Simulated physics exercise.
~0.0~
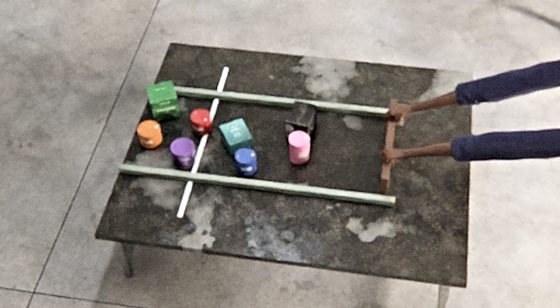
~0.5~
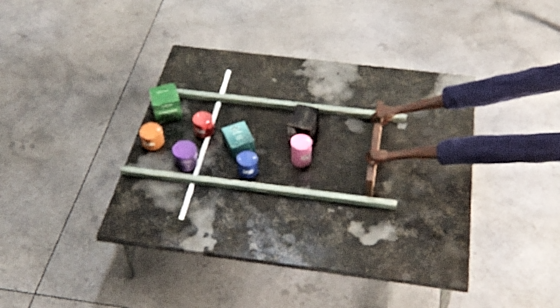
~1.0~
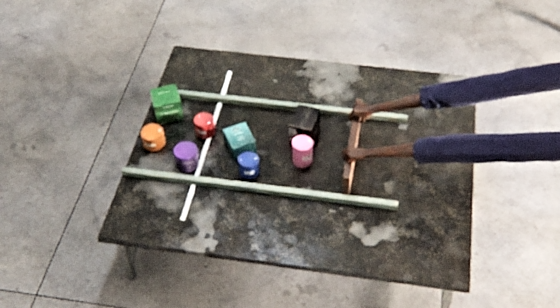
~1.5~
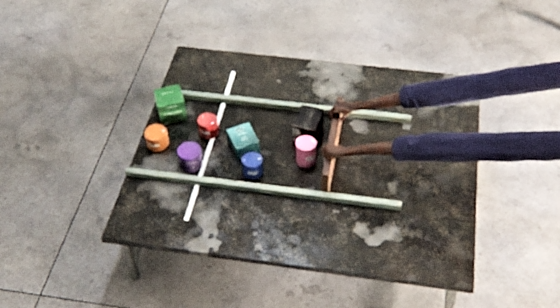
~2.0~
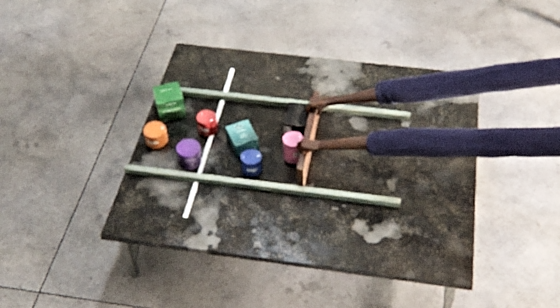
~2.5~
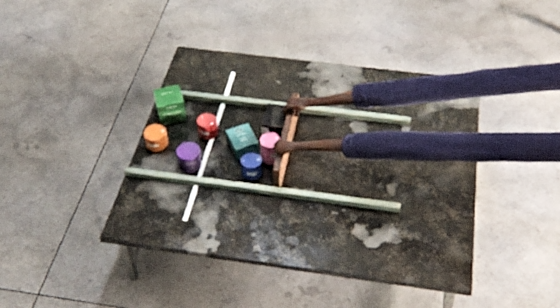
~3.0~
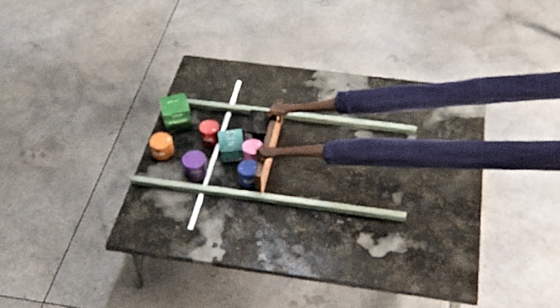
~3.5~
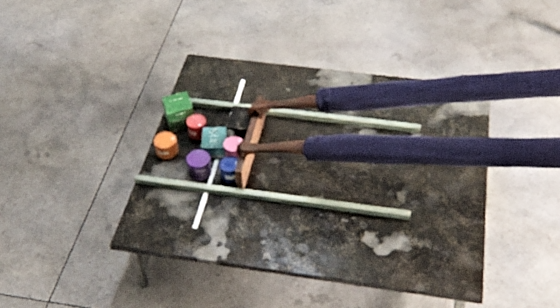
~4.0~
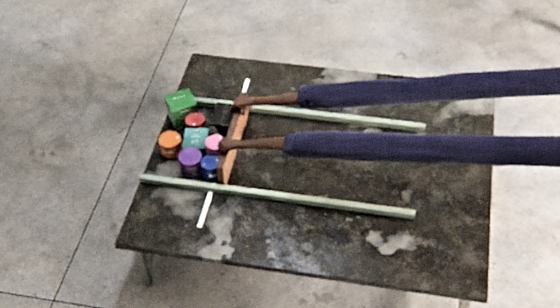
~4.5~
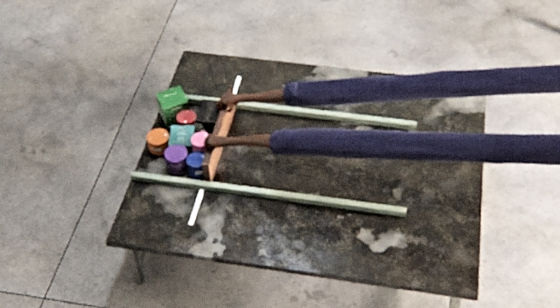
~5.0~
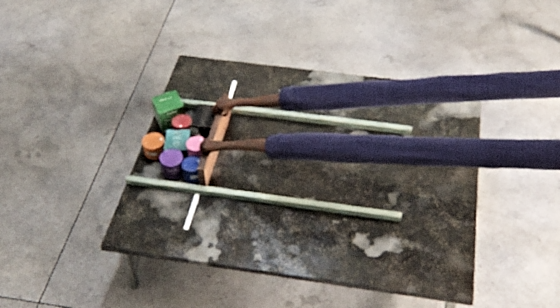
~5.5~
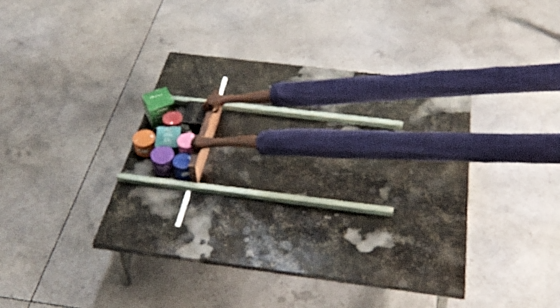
To begin with, a green box, several coloured tubs and a few other blocks stand between two pale green rails on a dark, blotchy low table, with a white strip crossing toward the left. Two dark-sleeved arms reach in from the right and slide an upright plank leftward. It meets the black block and pink canister and pushes them toward the turquoise box and blue canister, which then move left too. The bunch crosses the strip and packs in close to the remaining items. The plank halts around the strip, with everything still on the table.
